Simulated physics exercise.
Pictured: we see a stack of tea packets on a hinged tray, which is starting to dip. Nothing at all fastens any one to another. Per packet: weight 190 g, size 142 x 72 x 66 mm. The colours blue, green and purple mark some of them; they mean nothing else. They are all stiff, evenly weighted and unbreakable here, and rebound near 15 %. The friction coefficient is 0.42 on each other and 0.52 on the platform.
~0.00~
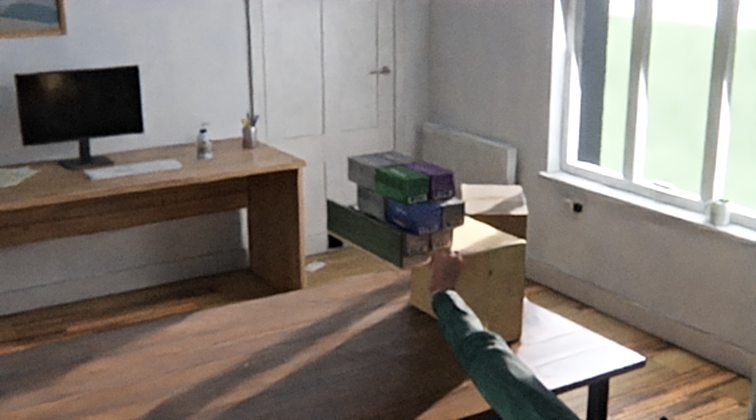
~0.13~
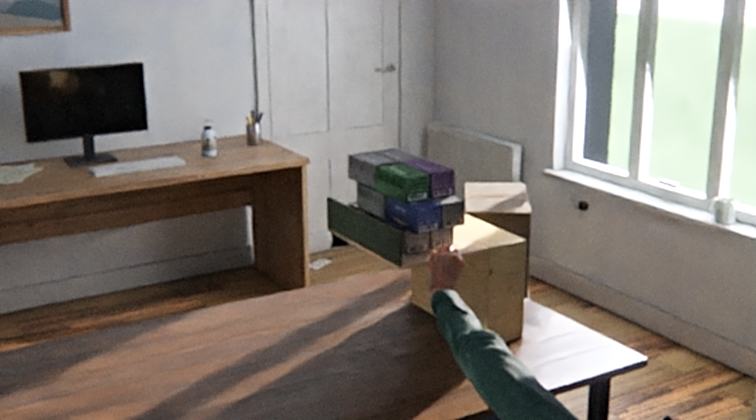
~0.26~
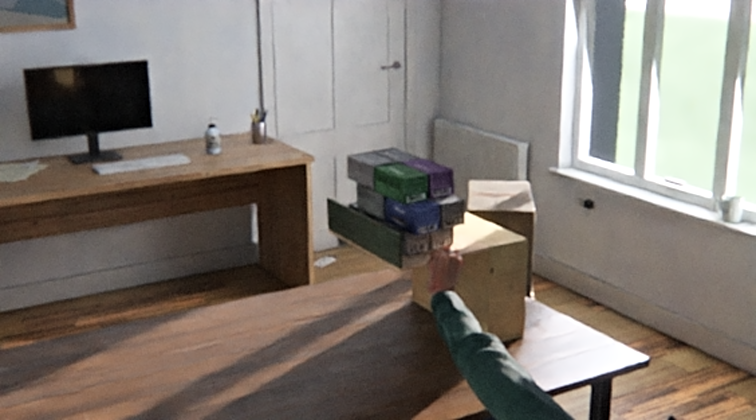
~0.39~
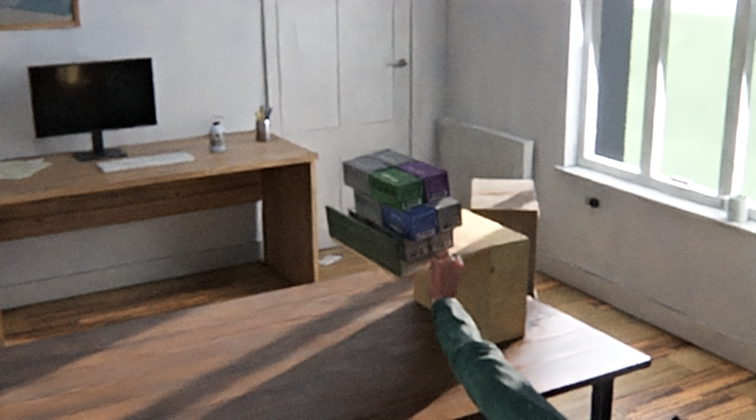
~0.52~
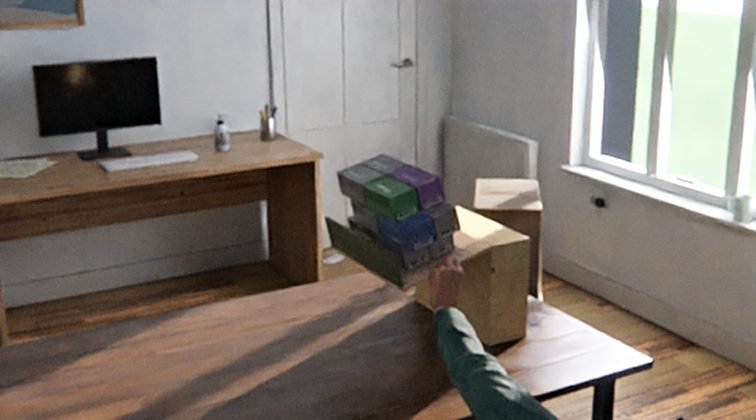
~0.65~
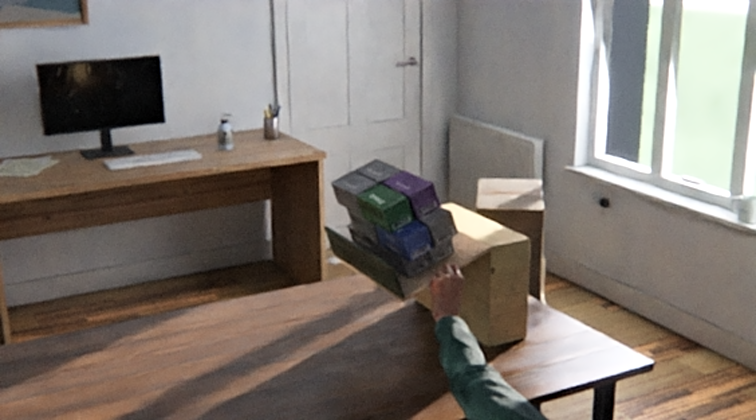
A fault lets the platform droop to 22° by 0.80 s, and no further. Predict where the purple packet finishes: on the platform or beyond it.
The purple packet finishes on the platform.
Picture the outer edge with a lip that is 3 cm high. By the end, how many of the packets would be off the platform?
The count would be 7.
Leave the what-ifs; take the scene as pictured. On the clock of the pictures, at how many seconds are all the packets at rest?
About 1.5 s.
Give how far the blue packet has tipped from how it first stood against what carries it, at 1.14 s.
Rotation: Approx. 30°.
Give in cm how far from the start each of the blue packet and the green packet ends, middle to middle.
For blue it's roughly 12 cm, and for green it's roughly 48 cm.
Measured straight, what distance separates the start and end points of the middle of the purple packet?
Start and end are some 15 cm apart.
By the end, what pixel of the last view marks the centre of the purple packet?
It finishes near pixel (384, 213) of the last picture.
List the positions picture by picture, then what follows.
In the first frame (each place is the centre of the face we see best; the camera moves round a little; leans and shifts are taken against what carries them), platform's outer corner (401, 270) slope 0°; purple packet (443, 186); blue packet (401, 216); green packet (390, 186); all in place.
Platform's outer corner (401, 269) slope 0°; purple packet (443, 184), in the second frame.
Platform's outer corner (401, 270) slope 2°; purple packet (442, 184), in the third frame.
Platform's outer corner (401, 279) slope 7°; purple packet (437, 187), in the fourth frame.
Platform's outer corner (402, 290) slope 13°; purple packet (431, 194), in the fifth frame.
Platform's outer corner (404, 300) slope 19°; purple packet (425, 201); green packet (373, 215); blue packet (391, 243); all in place, in the sixth frame.
By 0.80 s, slope 22°; none of the 12 packets off the platform, 8 disturbed; purple packet moved 10 mm; green packet tilted 5°.
By 0.98 s, slope 22°; 2 of the 12 packets off the platform; purple packet tilted 4°; green packet tilted 32°.
By 1.14 s, slope 22°; 2 of the 12 packets off the platform; purple packet tilted 30°; green packet on its side.
When it is over (1.7 s), slope 22°; 2 of the 12 packets off the platform; purple packet tilted 32°; green packet on its side; blue packet tilted 28°. In pixels of the last frame, middles, purple packet near (384, 213), green packet near (306, 352).
